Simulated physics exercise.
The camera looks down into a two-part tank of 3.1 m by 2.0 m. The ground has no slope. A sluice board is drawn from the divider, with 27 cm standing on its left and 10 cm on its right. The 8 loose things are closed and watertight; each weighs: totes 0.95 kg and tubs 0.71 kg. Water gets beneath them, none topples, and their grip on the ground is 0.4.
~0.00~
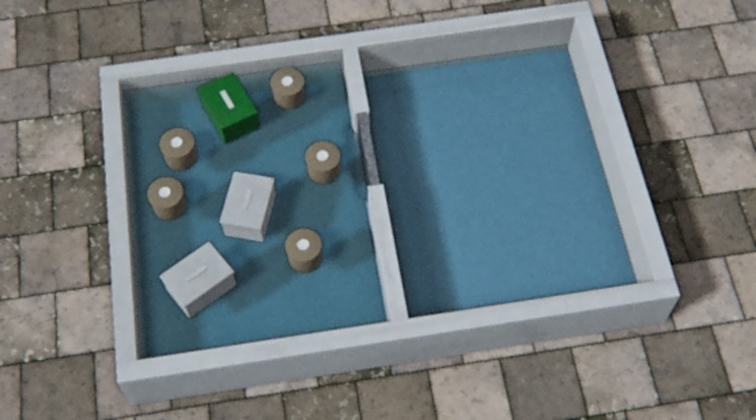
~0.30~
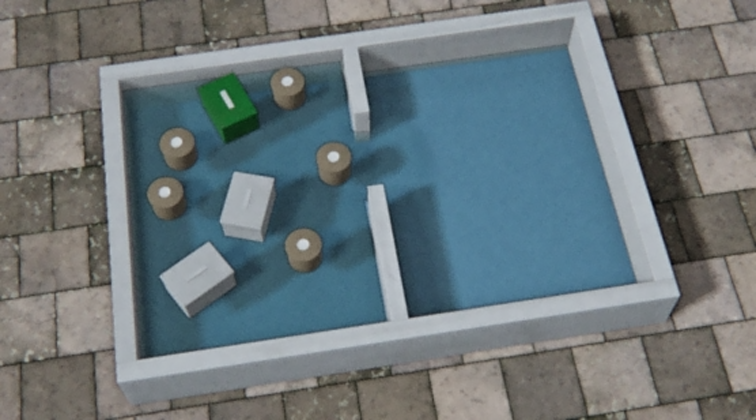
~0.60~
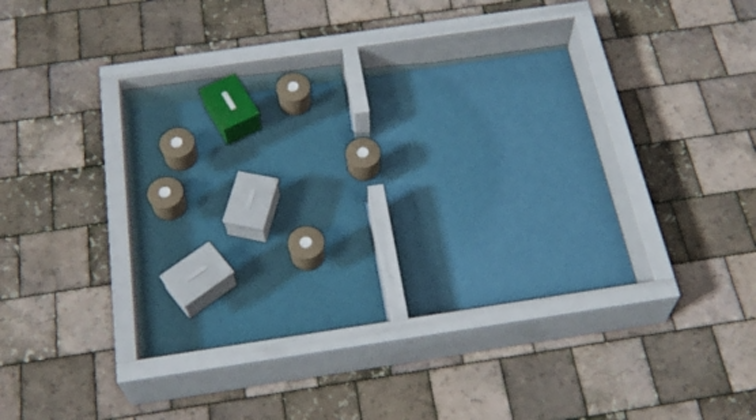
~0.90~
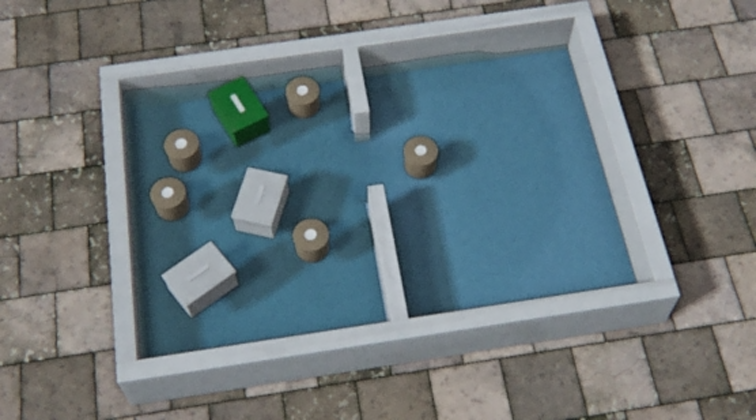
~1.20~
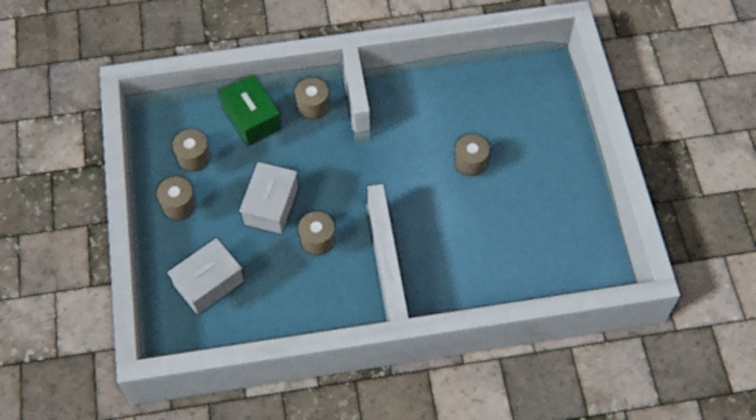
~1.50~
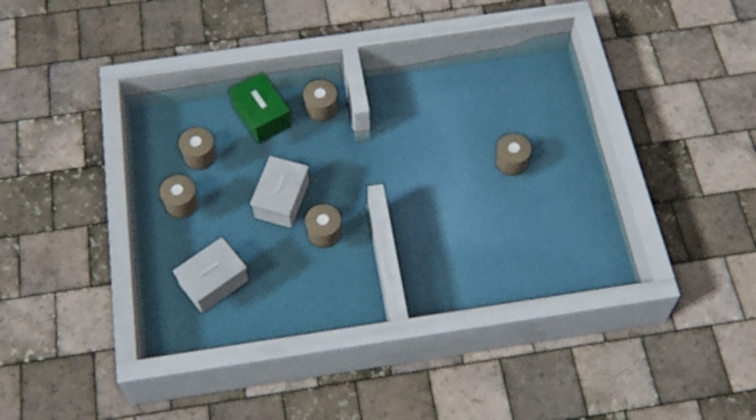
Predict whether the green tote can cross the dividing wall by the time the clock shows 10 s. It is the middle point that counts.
The green tote stays short.
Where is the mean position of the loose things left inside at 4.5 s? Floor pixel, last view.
At about (352, 192).
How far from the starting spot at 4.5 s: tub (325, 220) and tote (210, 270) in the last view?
In turn: 150 cm, 10 cm.
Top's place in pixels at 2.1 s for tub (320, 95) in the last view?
Around (337, 115).
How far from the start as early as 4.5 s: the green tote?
Roughly 40 cm by then.
After 2.1 s the green tote is near (268, 103), 0.3 m from its start, afloat; 1 of 8 are over the mark; 8 afloat.
After 4.5 s the green tote is near (287, 110), 0.4 m from its start, afloat; 3 of 8 are over the mark; 8 afloat.
After 7.0 s the green tote is near (278, 102), 0.3 m from its start, afloat; 3 of 8 are over the mark; 8 afloat.
After 10.0 s the green tote is near (299, 98), 0.5 m from its start, afloat; 3 of 8 are over the mark; 8 afloat.
